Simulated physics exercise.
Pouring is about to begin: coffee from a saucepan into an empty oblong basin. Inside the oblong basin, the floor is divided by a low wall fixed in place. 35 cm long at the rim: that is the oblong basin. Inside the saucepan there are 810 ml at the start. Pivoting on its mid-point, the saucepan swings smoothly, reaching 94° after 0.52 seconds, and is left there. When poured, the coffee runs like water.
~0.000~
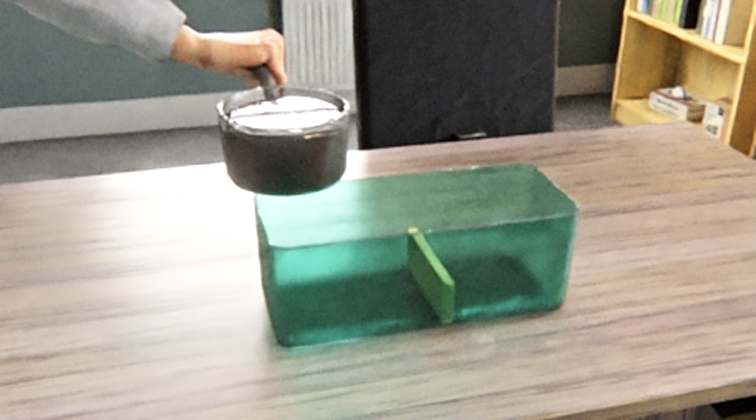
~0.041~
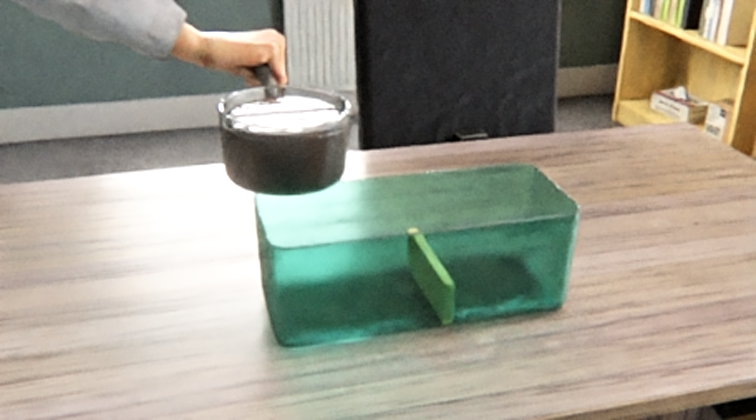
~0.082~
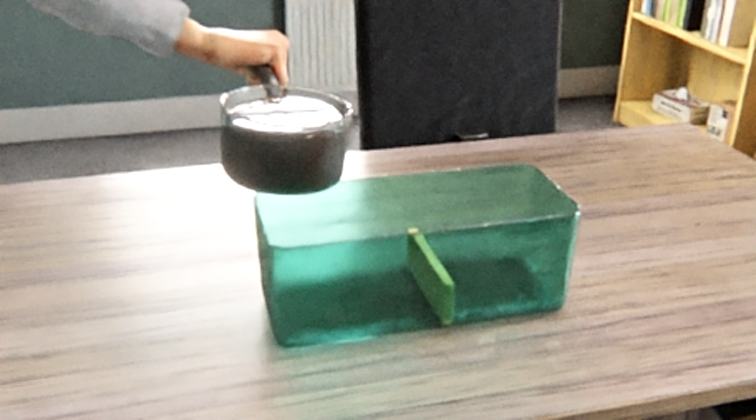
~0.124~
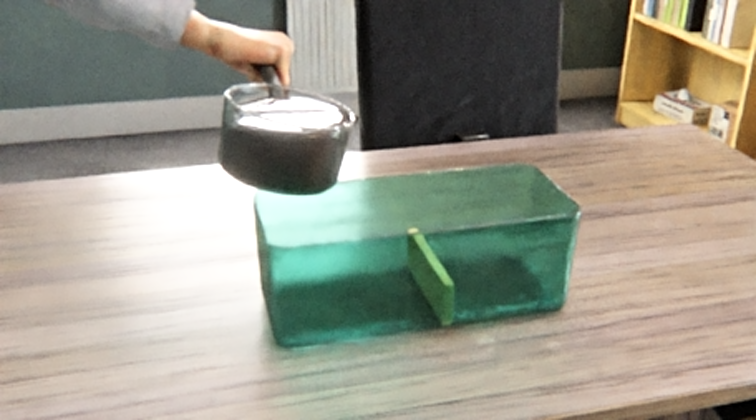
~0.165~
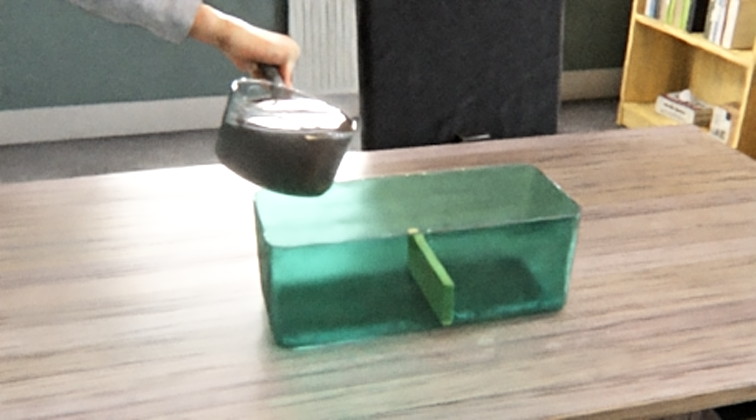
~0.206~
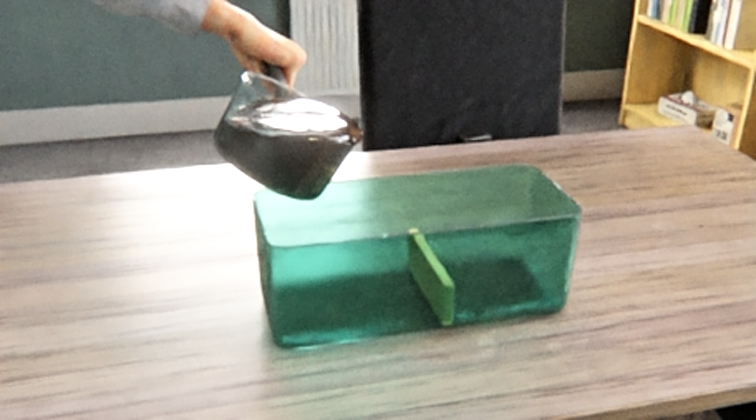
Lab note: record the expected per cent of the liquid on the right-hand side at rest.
Expected right-hand share: 6 per cent.
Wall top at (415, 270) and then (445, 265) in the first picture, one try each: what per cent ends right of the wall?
Around 20 and 20 percent, in that order.
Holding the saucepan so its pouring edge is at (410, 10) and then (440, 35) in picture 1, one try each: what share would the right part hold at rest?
Try 1: 90 %; try 2: 90 %.
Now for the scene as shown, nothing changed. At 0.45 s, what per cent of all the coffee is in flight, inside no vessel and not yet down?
Share: Roughly 26 per cent.
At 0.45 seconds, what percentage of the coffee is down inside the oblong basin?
Some 36 per cent.
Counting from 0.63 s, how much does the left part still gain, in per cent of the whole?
Roughly 10 per cent.
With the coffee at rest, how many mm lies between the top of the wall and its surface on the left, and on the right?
Near 26 mm for the left and near 52 mm for the right.
Then, 0.45 s in, the tilt is 90° and 37 per cent is still to pour, 36 is left of the wall and 0 right of it.
Then, 0.63 s in, the tilt is 94° and 11 per cent is still to pour, 82 is left of the wall and 1 right of it.
Then, 0.82 s in, the tilt is 94° and 4 per cent is still to pour, 88 is left of the wall and 5 right of it.
Then, 1.02 s in, the tilt is 94° and 1 per cent is still to pour, 91 is left of the wall and 6 right of it.
Finally, 93 per cent lies left of the wall, 6 right of it and 1 outside.
